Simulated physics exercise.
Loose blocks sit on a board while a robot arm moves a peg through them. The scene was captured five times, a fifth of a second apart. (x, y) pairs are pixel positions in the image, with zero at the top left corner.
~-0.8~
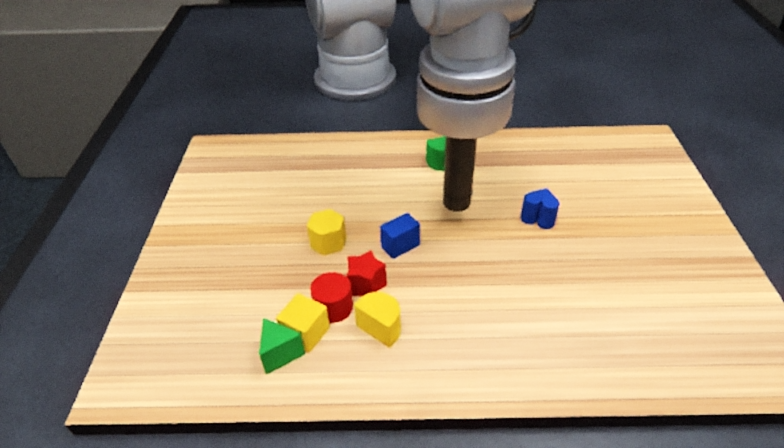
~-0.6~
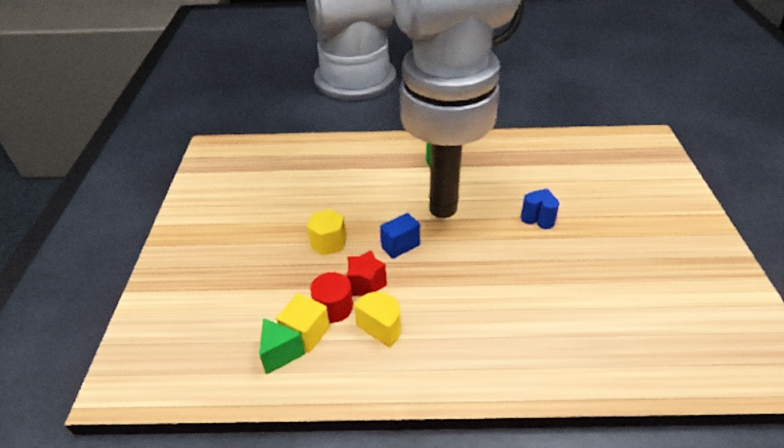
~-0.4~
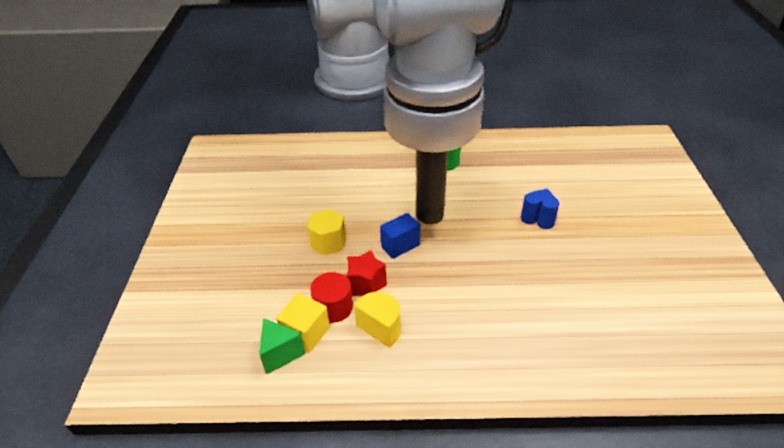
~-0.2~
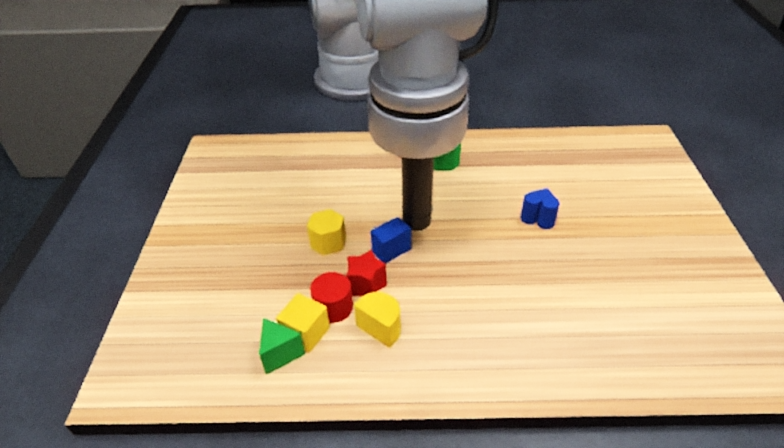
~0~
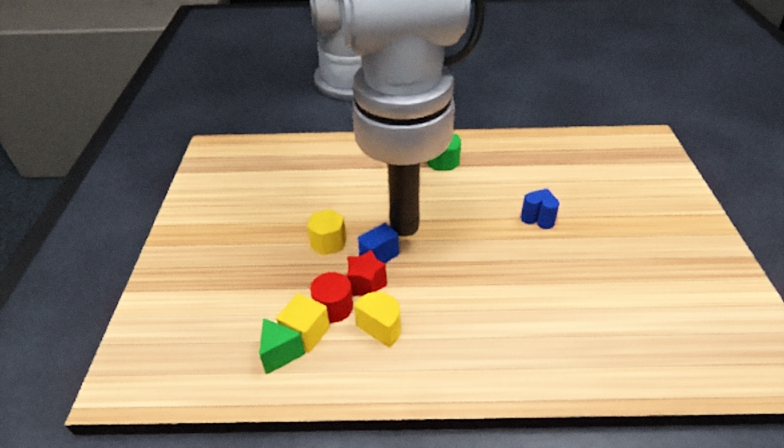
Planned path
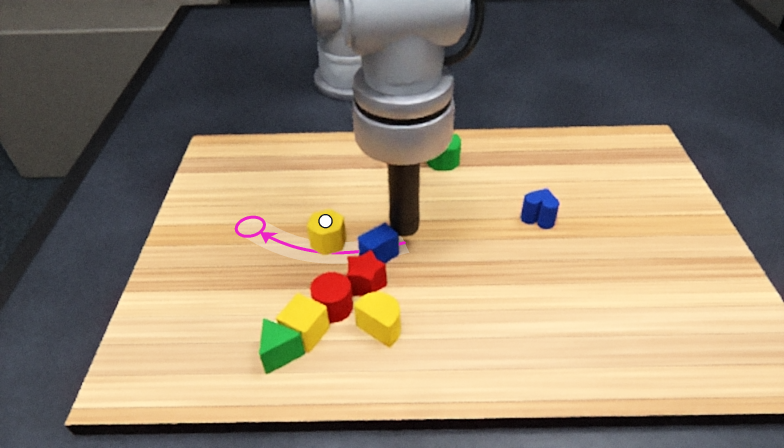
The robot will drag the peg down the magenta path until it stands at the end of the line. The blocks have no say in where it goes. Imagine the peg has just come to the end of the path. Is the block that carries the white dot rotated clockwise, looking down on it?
Yes - that is the case.
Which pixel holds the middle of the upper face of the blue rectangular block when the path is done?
Pixel (324, 256).
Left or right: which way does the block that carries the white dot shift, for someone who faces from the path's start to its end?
It slides rightward.
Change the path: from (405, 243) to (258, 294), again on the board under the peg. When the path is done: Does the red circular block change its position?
I believe not.
Path on the board, from (405, 243) over (348, 252) and (293, 246) to (250, 227); the dot is on the yellow hexagonal block.
The first path, step by step. One third of the way, peg (346, 237); yellow hexagonal block (319, 220), turned 15° clockwise; blue rectangular block (328, 253), turned 35° anticlockwise.
Two thirds of the way, peg (289, 231); yellow hexagonal block (287, 204), turned 80° clockwise; blue rectangular block (324, 256), turned 50° anticlockwise.
At the end, peg (246, 212); yellow hexagonal block (282, 197), turned 115° clockwise; red star-shaped block in place; blue rectangular block (324, 256), turned 50° anticlockwise.
